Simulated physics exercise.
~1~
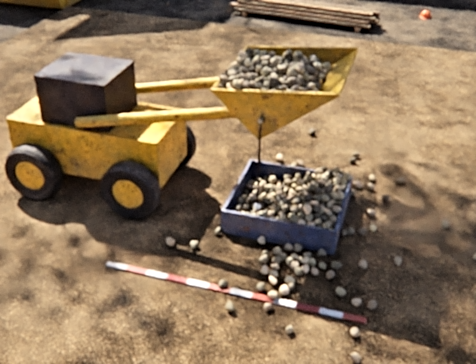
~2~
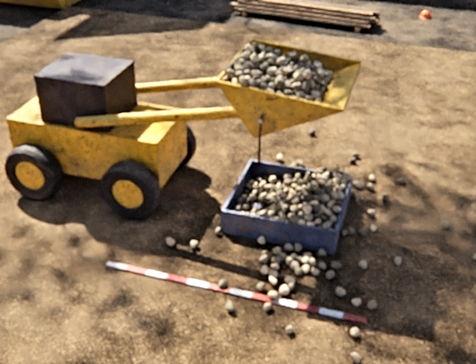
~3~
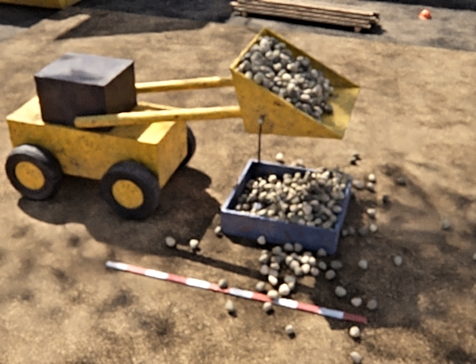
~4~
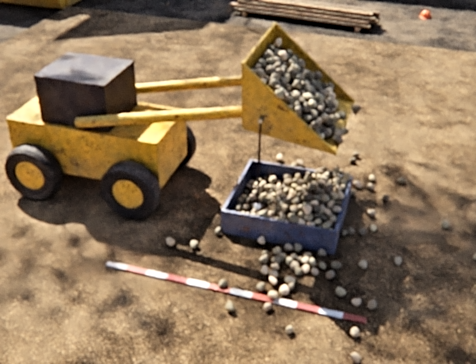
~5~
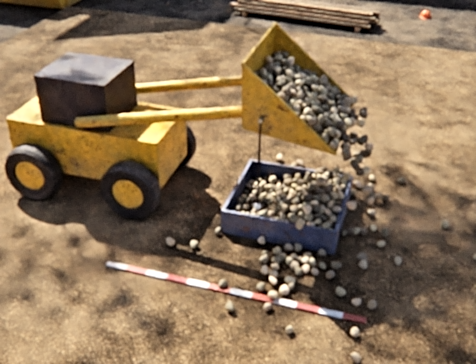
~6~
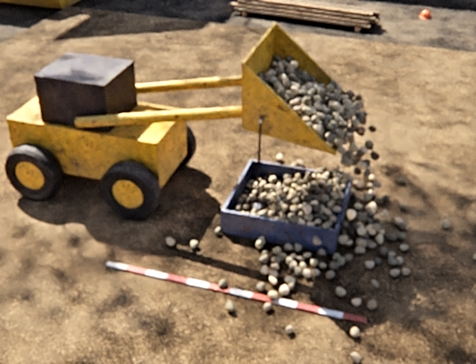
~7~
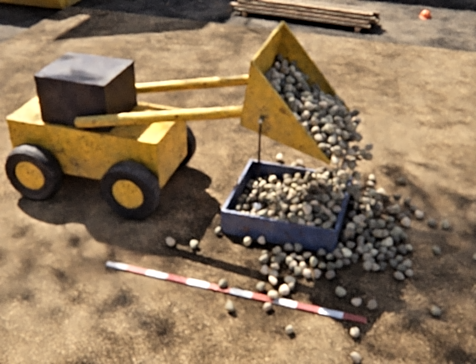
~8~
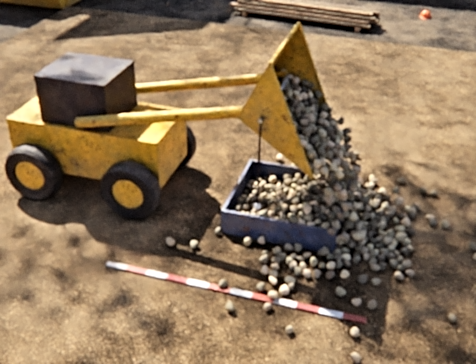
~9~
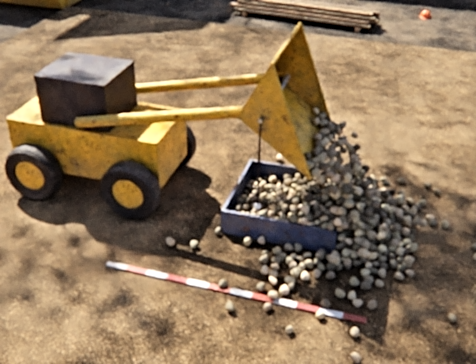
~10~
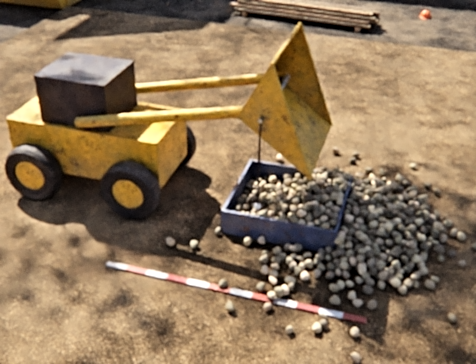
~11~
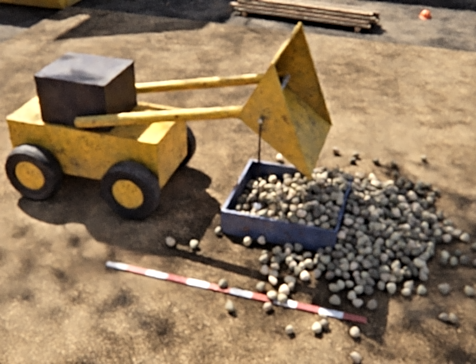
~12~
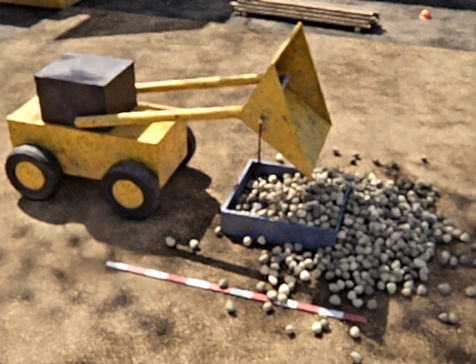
The video shows a yellow toy-like loader tipping its bucket of pale stones above a blue bin already heaped with stones, pausing, then tipping further until empty; most of the stones spill to the right, leaving a wide pile on the ground beside the still-full bin.
